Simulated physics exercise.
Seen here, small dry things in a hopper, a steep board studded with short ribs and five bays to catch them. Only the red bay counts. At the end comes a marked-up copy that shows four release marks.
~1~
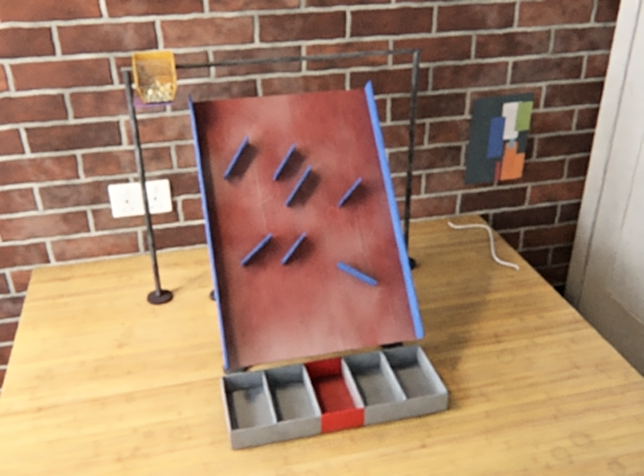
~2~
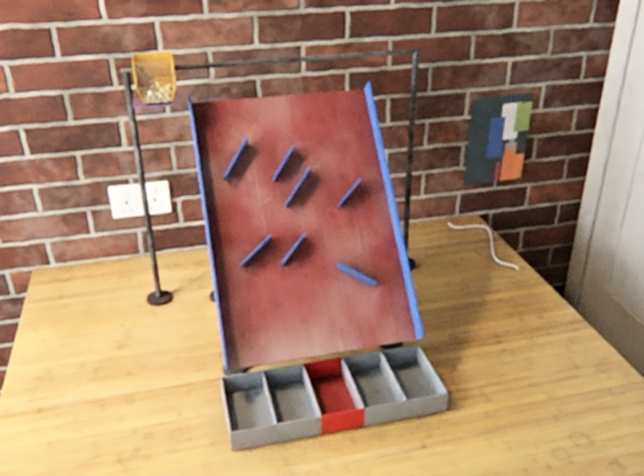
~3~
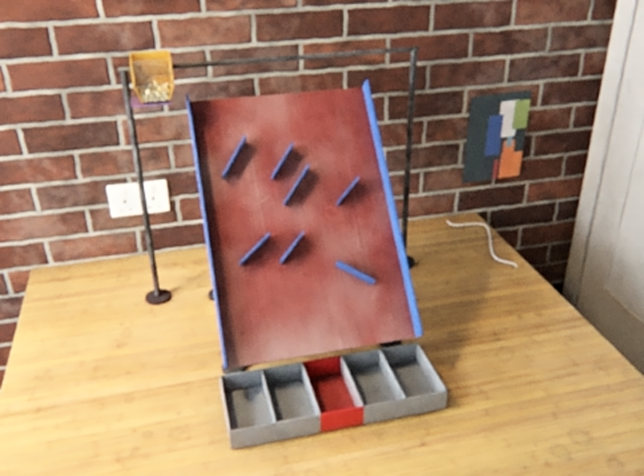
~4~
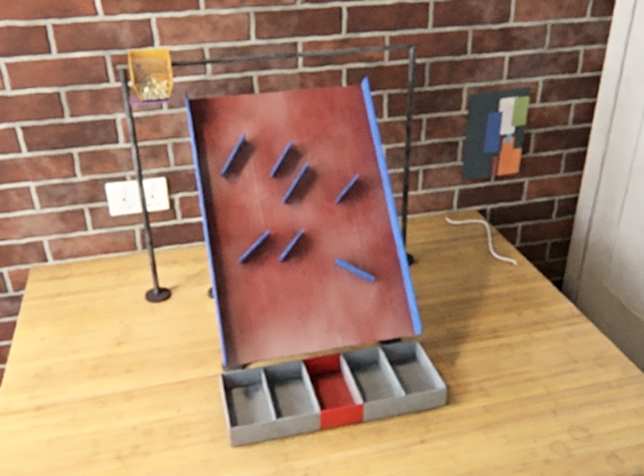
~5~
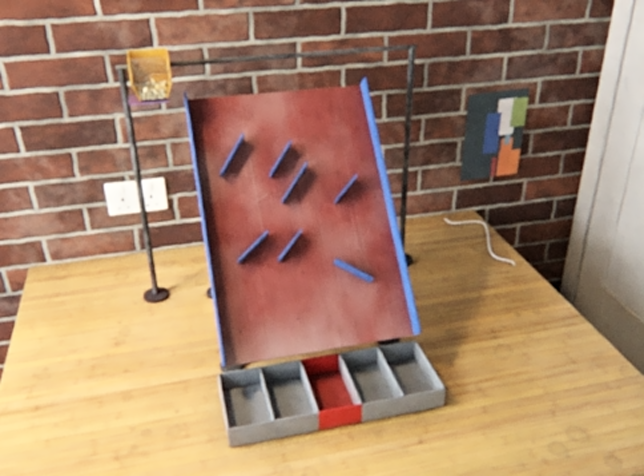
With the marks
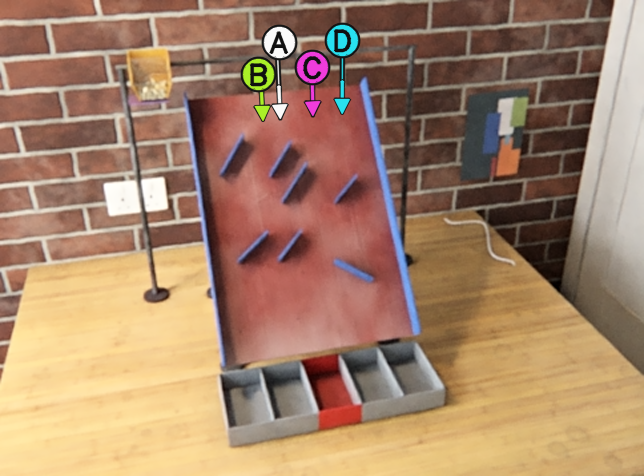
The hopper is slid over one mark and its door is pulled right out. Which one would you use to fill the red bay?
Go for C.
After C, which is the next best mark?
D.
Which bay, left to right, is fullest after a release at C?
The third.
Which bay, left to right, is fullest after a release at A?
The first.
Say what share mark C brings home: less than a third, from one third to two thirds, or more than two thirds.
It is from one third to two thirds.
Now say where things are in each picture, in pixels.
In the first frame, hopper near (155, 92), white beans, door shut.
In the second frame, ribs (225, 176) to (247, 137), (275, 176) to (295, 145), (287, 203) to (311, 166).
In the third frame, ribs (339, 201) to (359, 176), (241, 262) to (270, 233), (282, 260) to (304, 231).
In the fourth frame, ribs (337, 259) to (375, 278).
In the fifth frame, red bay near (340, 416), number 3 of 5 from the left.
On the marked copy, mark A meets the board at (280, 113); mark B meets the board at (262, 115); mark C meets the board at (312, 110); mark D meets the board at (342, 108).
With A, a small share in the red bay, the bulk in other bays, only a few held on the board.
With B, none at all in the red bay, the whole lot in other bays.
With C, close to half in the red bay, close to a third in other bays, a small share outside the box.
With D, close to a quarter in the red bay, close to two thirds in other bays, a small share outside the box.
